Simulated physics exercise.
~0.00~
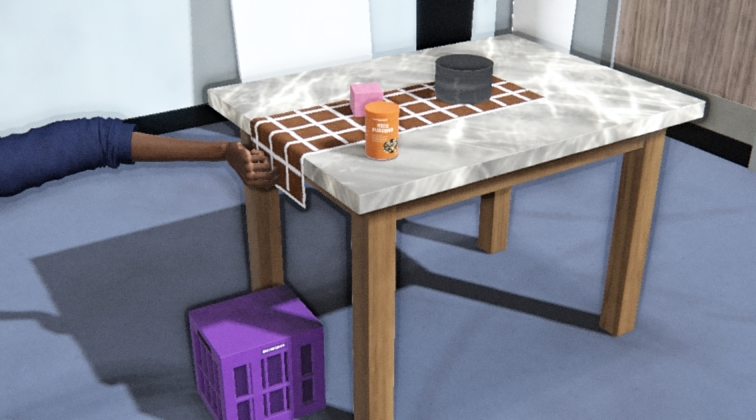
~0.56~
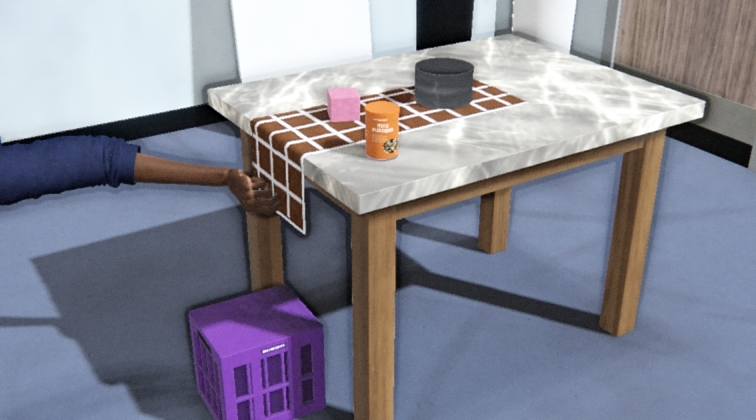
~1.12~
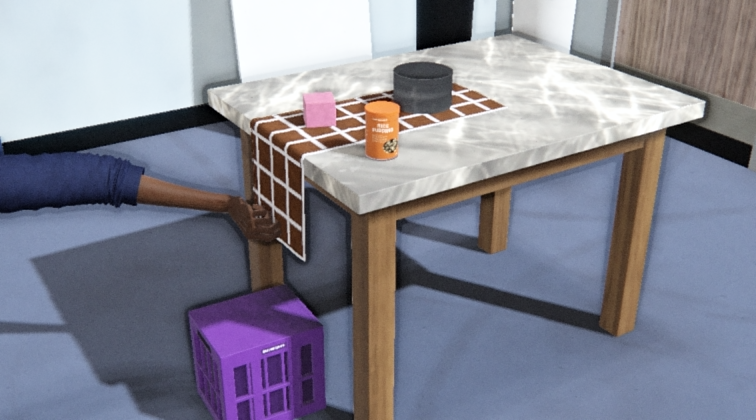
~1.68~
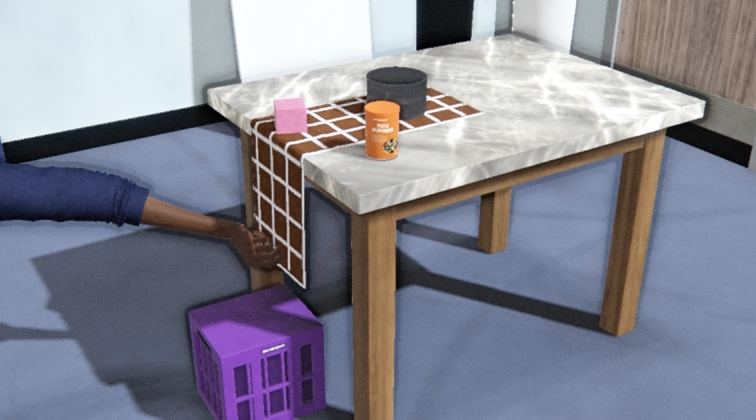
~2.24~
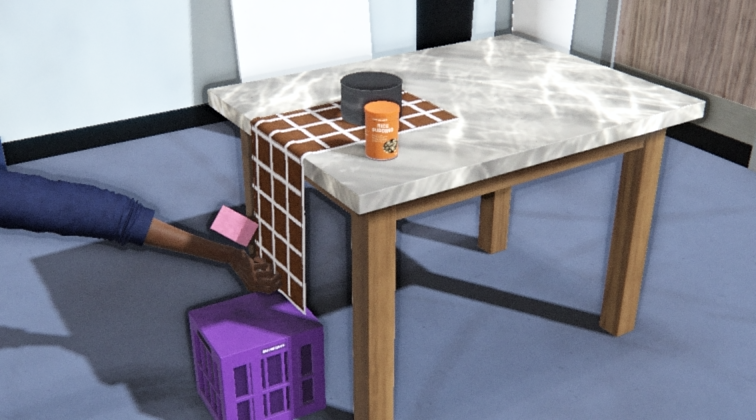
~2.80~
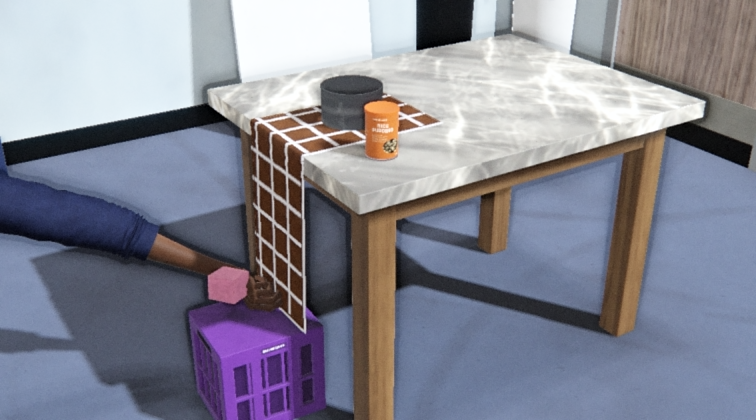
A hand pulled a brown checked tablecloth down over the left end of a marble-topped table, drawing a pink block and a dark pot along, until the block tumbled off above the purple crate while the pot and orange tin stayed on top.
